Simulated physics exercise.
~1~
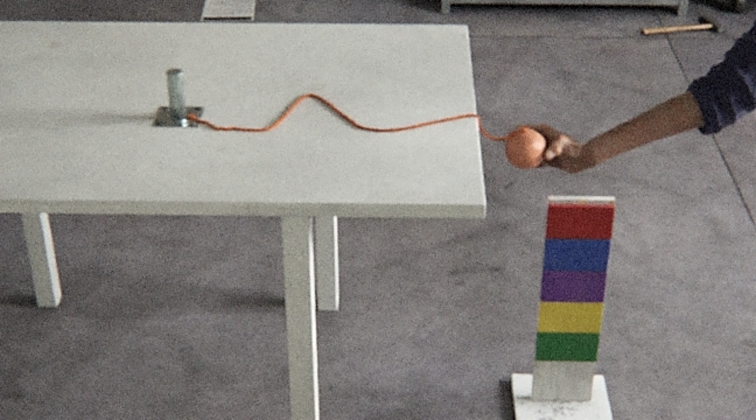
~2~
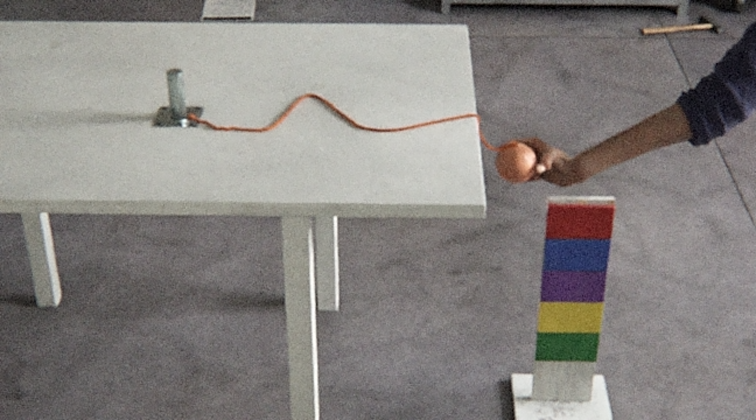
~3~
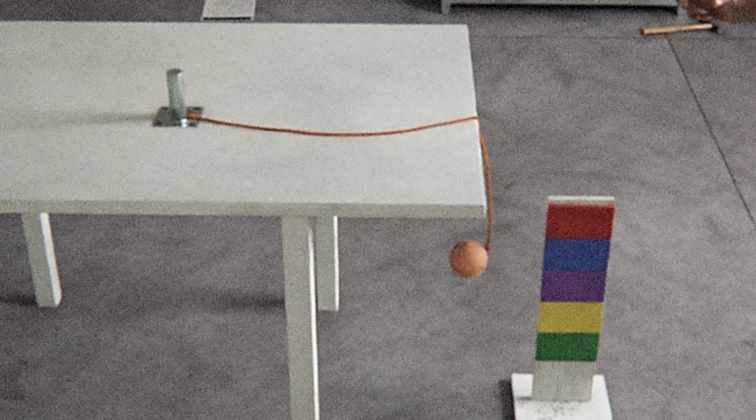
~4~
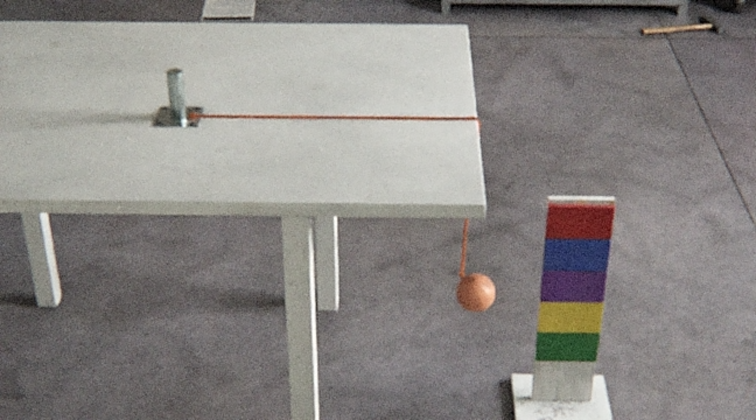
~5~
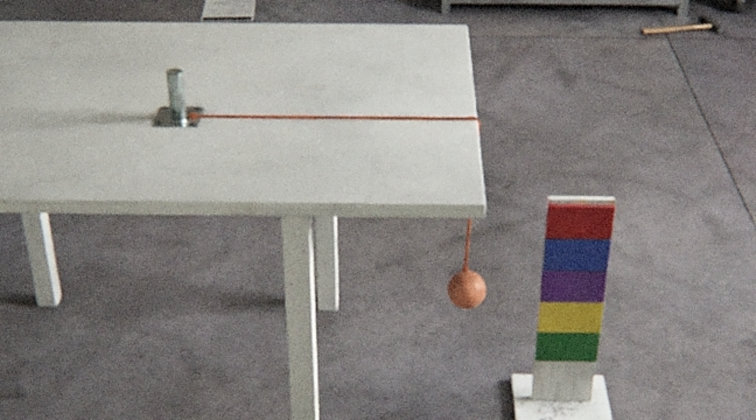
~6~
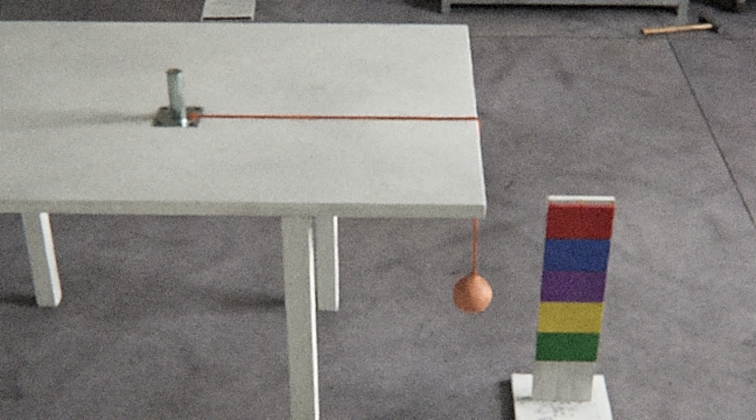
An orange tied to a post by a shoelace dropping from a hand over a workbench edge, finally hanging level with the purple band.
